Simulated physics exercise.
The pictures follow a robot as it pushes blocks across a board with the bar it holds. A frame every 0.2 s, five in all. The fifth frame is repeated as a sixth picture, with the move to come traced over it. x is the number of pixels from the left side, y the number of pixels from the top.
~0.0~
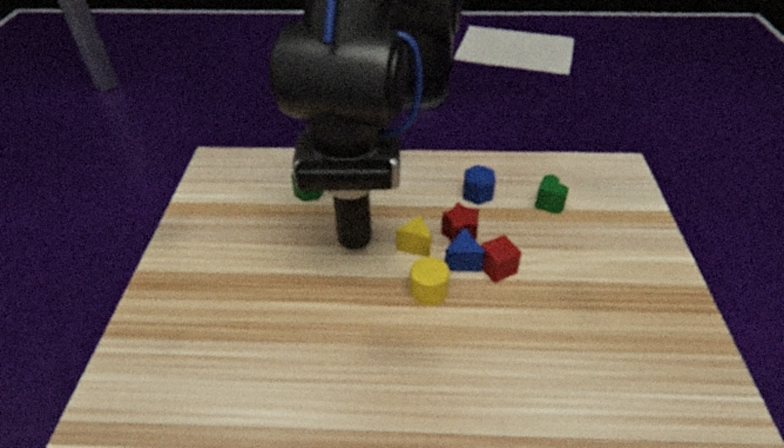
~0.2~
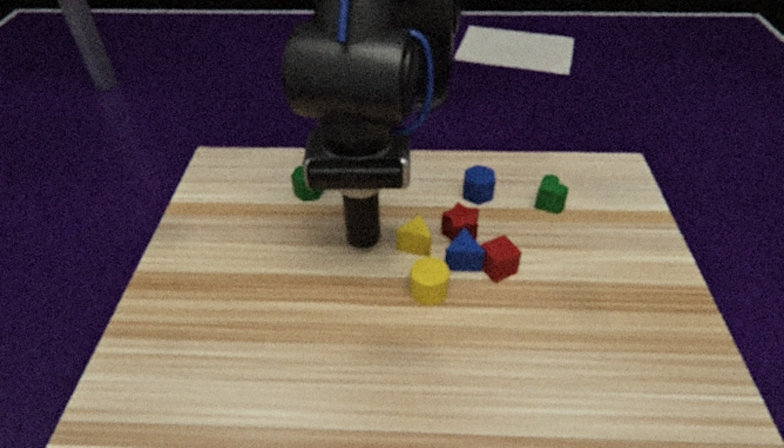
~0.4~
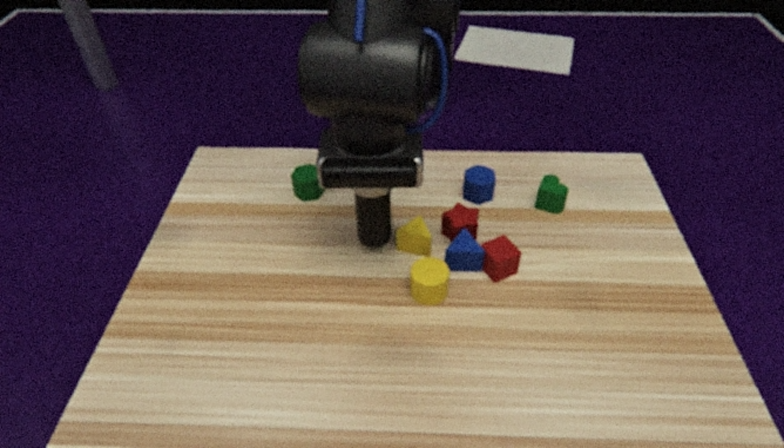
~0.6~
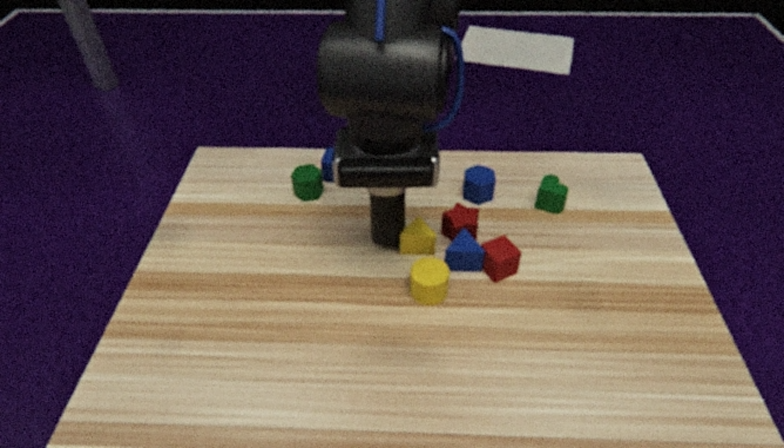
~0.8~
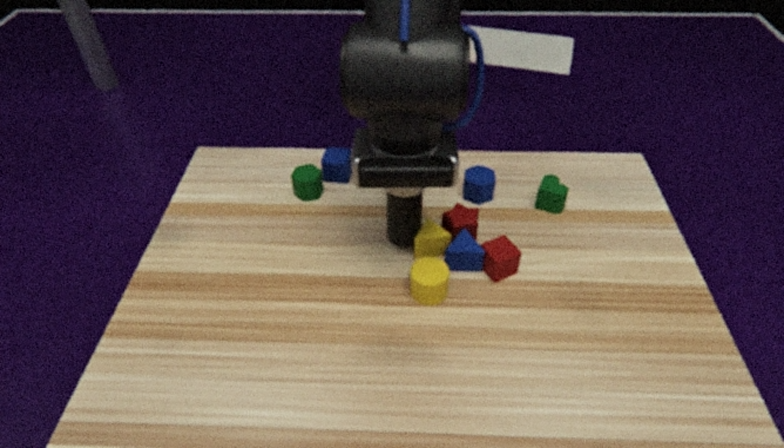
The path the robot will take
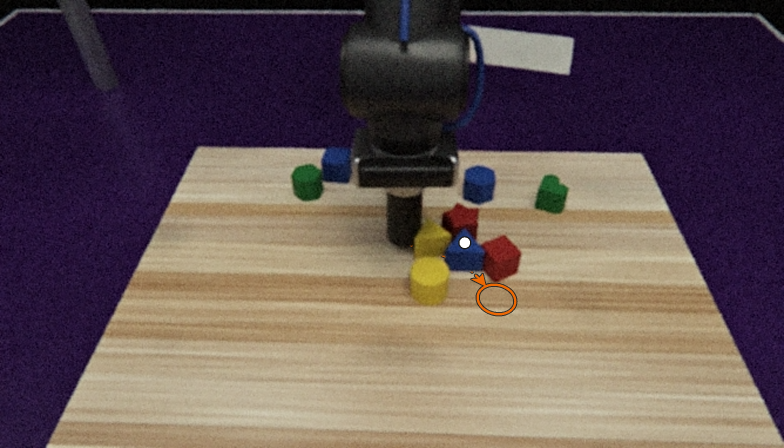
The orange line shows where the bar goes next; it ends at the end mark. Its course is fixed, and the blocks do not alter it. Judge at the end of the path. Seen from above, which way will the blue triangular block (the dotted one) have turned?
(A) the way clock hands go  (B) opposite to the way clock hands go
A - the way clock hands go.
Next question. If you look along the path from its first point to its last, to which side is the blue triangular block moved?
Facing from start to end, it will go to the right.
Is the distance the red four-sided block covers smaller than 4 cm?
Yes, it checks out.
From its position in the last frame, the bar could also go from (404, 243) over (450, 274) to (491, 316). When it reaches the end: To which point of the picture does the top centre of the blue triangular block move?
That would be at about pixel (510, 272).
Drawn move, from (404, 243) through (439, 254) and (472, 272) to (496, 299); the dot is on the blue triangular block.
On the path given first. One third of the way, bar at (441, 248); yellow triangular block at (471, 235), turned 20° anticlockwise; red star at (467, 212), turned 25° anticlockwise; blue triangular block at (476, 252), turned 30° clockwise; red four-sided block at (509, 250).
Two thirds of the way, bar at (474, 266); yellow triangular block at (498, 239), turned 50° anticlockwise; red star at (468, 212), turned 30° anticlockwise; blue triangular block at (495, 273), turned 20° clockwise; red four-sided block at (521, 255), turned 45° anticlockwise.
At the end, bar at (498, 292); yellow triangular block at (498, 239), turned 55° anticlockwise; red star at (468, 212), turned 30° anticlockwise; blue triangular block at (522, 301), turned 20° clockwise; red four-sided block at (524, 256), turned 60° anticlockwise.
